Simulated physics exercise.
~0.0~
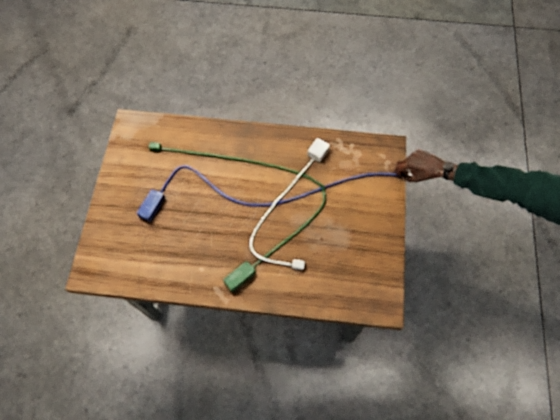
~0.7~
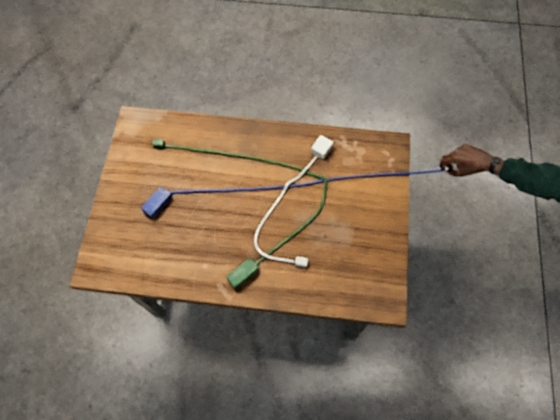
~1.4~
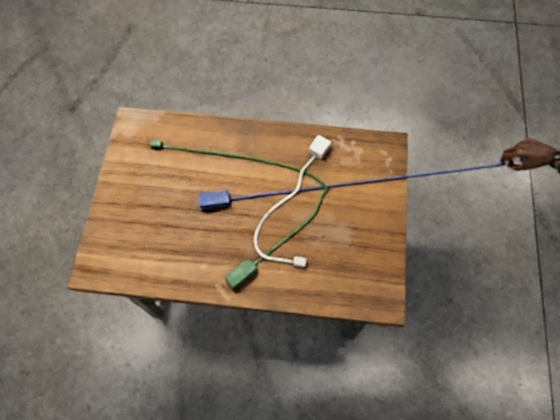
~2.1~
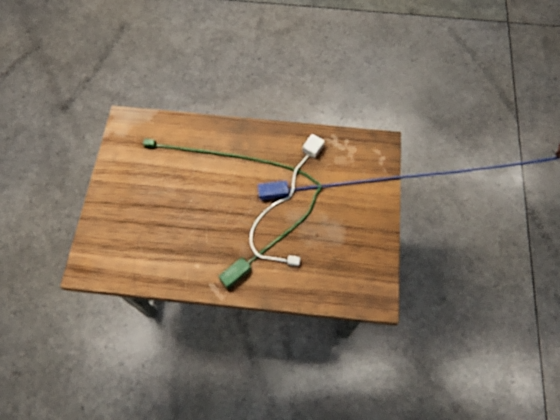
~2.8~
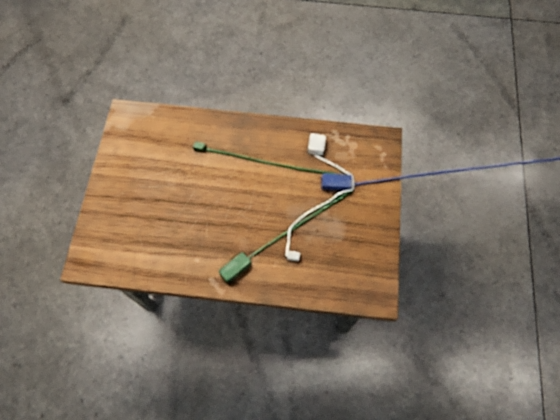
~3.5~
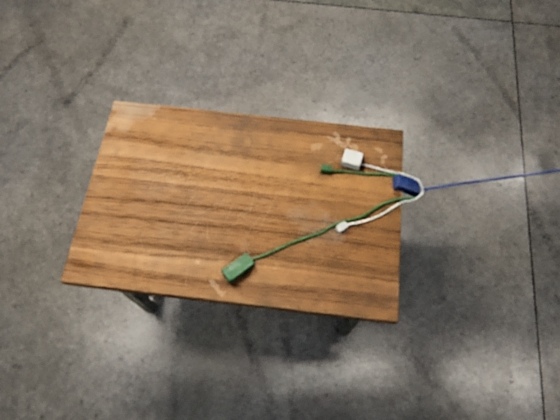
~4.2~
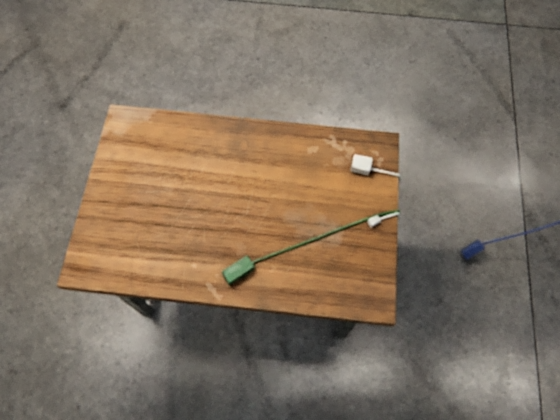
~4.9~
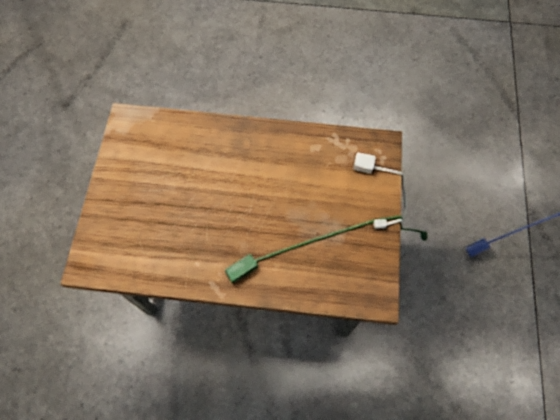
A hand pulls the blue lead rightwards off the wooden table, dragging the white and green leads along.
